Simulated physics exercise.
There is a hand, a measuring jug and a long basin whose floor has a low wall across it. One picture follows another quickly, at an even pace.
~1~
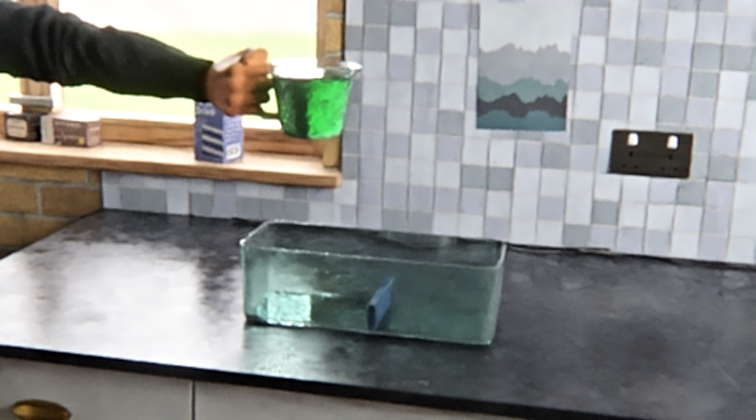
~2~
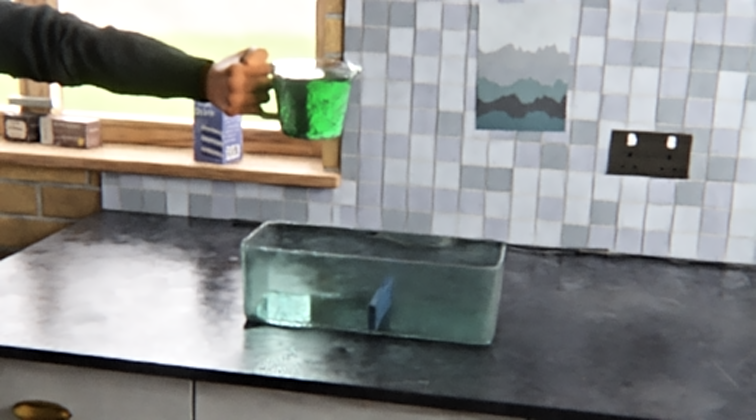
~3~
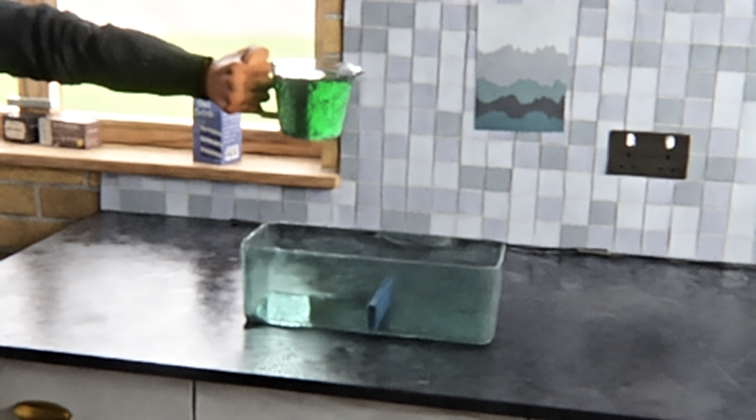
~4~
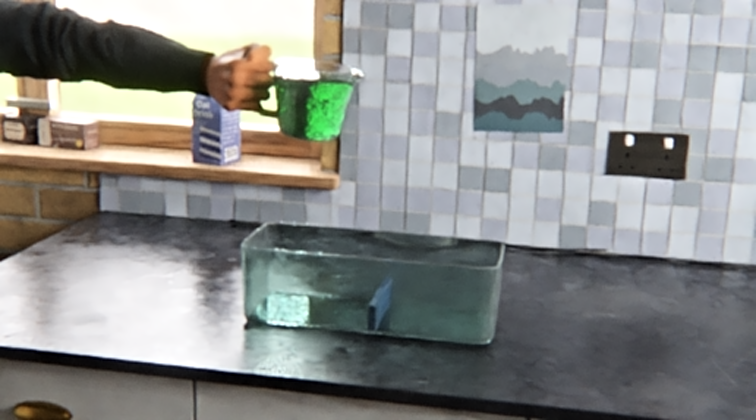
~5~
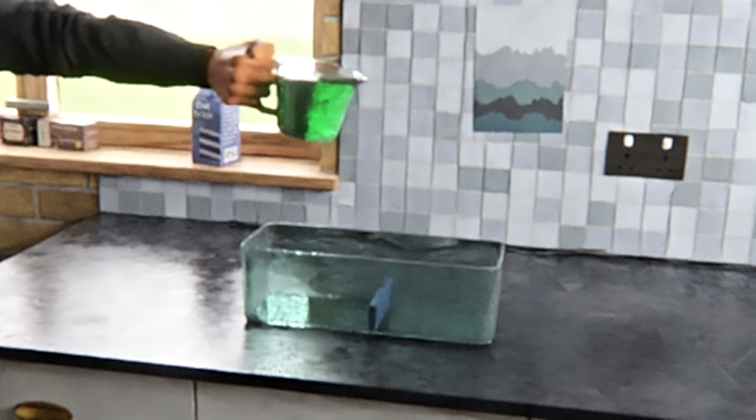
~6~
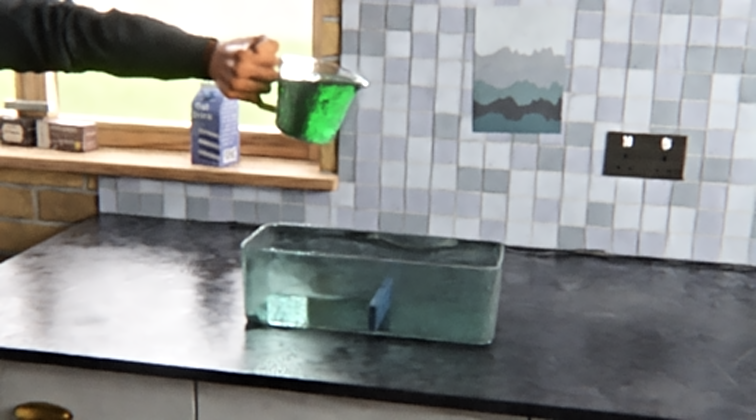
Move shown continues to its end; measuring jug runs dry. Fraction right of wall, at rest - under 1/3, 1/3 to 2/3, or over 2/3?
Over 2/3.
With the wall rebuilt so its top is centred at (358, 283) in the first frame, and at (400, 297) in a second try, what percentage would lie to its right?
Note - case one near 95 %, case two near 60 %.
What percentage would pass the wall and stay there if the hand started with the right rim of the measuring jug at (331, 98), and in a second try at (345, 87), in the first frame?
Start one gives some 20 %, start two some 55 %.
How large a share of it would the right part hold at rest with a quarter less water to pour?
Roughly 75 percent.
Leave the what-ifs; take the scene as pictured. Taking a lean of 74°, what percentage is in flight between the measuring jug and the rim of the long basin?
Estimate: Some 30 per cent.
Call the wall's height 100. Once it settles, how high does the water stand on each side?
On the left it's around 10 per cent; on the right, 60 per cent.
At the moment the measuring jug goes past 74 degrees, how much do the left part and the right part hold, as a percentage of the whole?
Roughly 0 % on the left side and 10 % on the right side.
A moment on, the tilt is 74° and 59 per cent is still to pour, 0 is left of the wall and 9 right of it.
Next, the tilt is 108° and 6 per cent is still to pour, 4 is left of the wall and 71 right of it.
Then the tilt is 111° and 0 per cent is still to pour, 16 is left of the wall and 82 right of it.
Later the tilt is 111° and 0 per cent is still to pour, 16 is left of the wall and 82 right of it.
In the end 16 per cent lies left of the wall, 82 right of it and 2 outside.
